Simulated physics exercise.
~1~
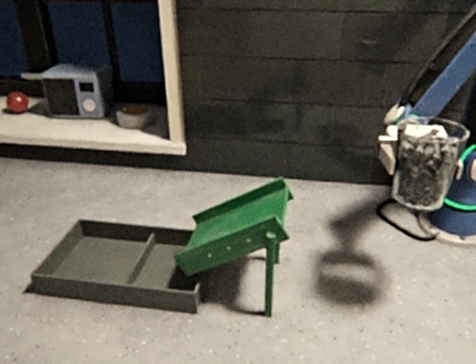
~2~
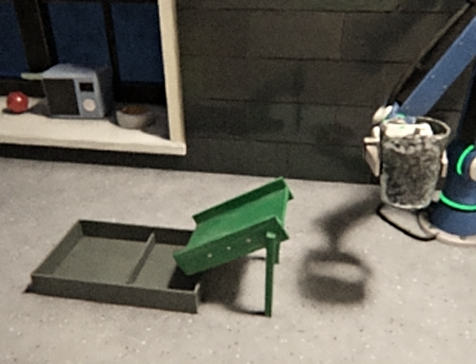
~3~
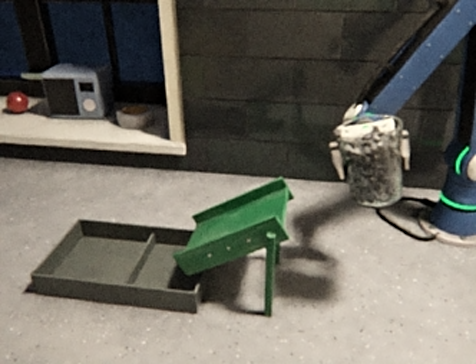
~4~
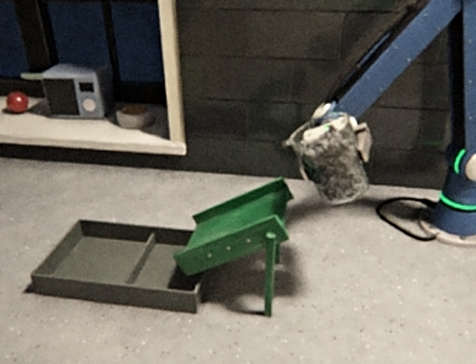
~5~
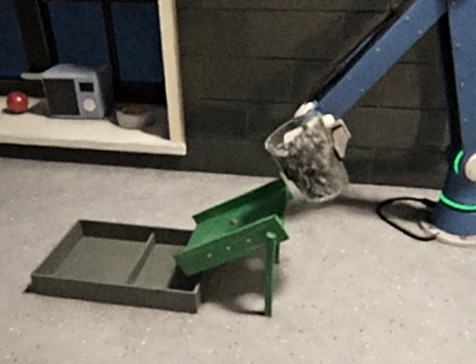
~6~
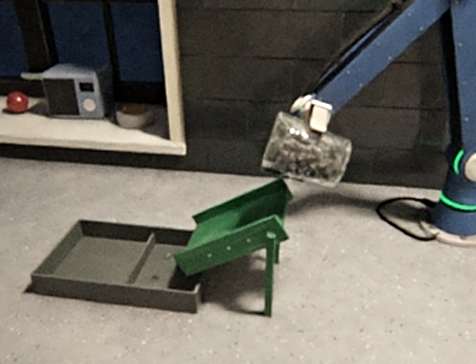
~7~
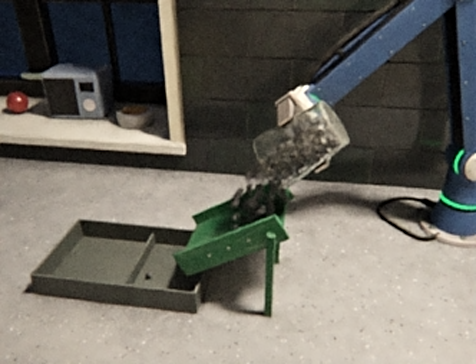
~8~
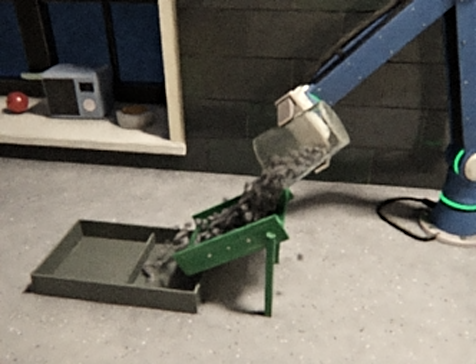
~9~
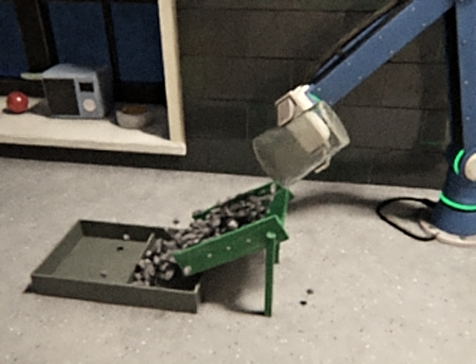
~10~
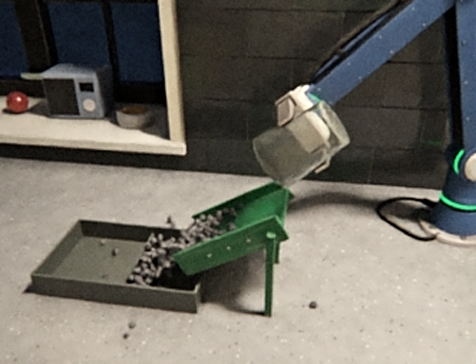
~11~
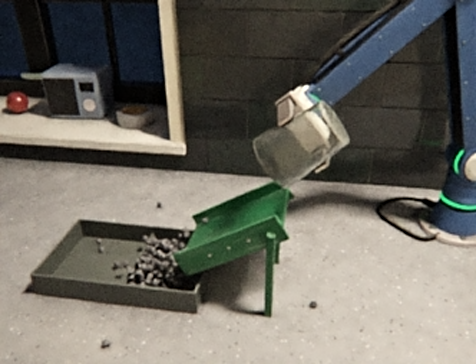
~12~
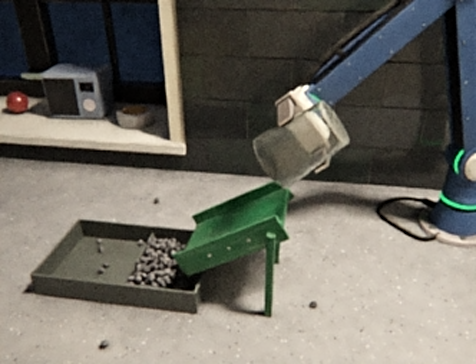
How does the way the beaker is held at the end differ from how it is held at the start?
At the start the arm holds the beaker upright, and by the end it holds it upside down, tipped over with its mouth slanting down toward the chute.
